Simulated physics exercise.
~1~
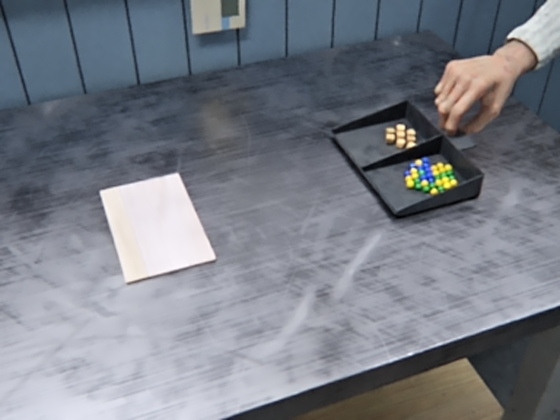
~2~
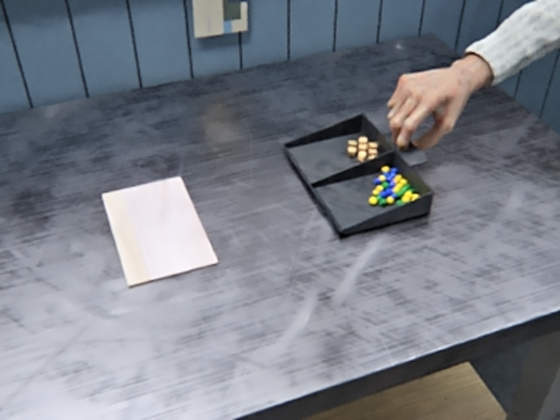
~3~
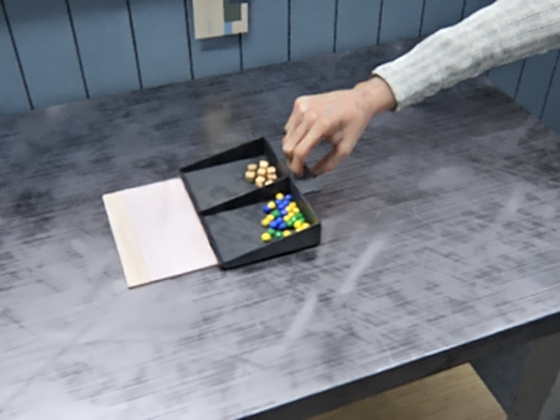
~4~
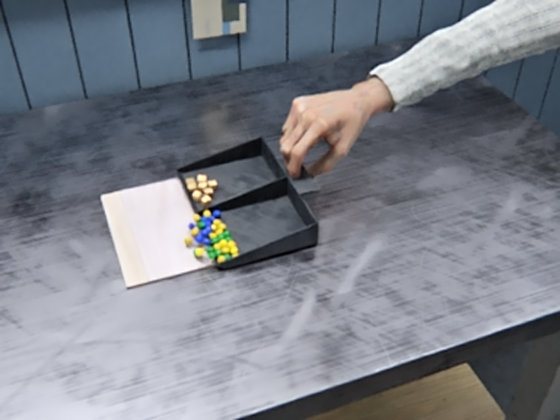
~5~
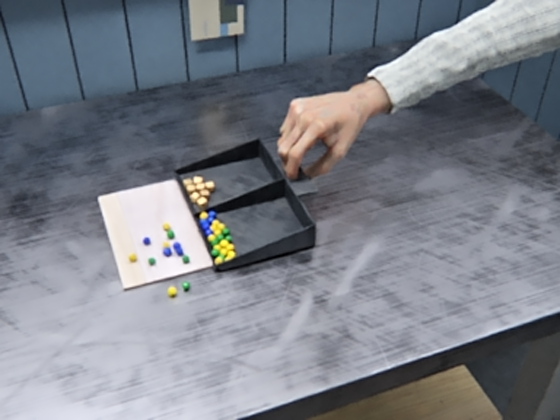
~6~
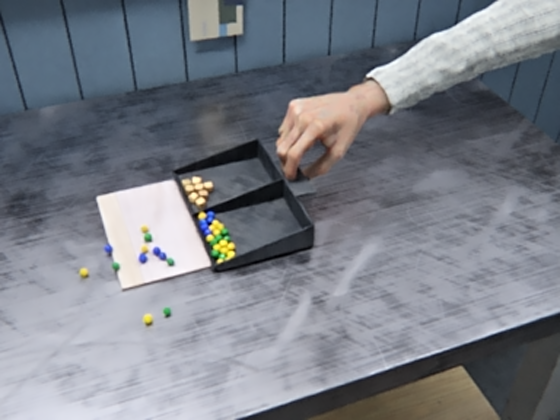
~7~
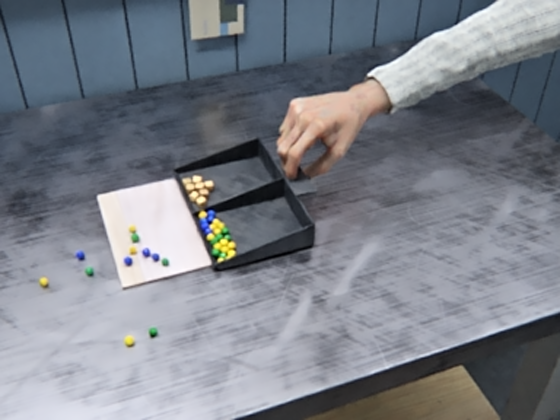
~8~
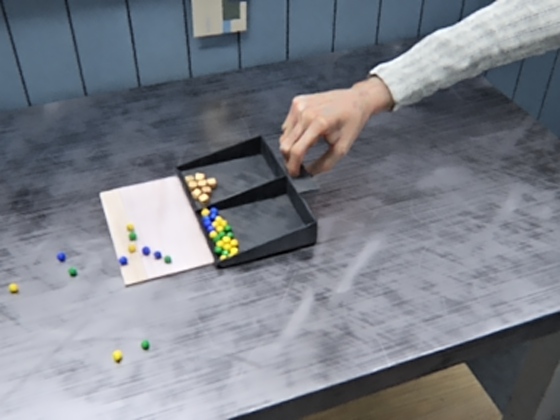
Two-part black tray pushed left by a hand stops against a pale board, some coloured beads rolling out, wooden pieces staying inside.
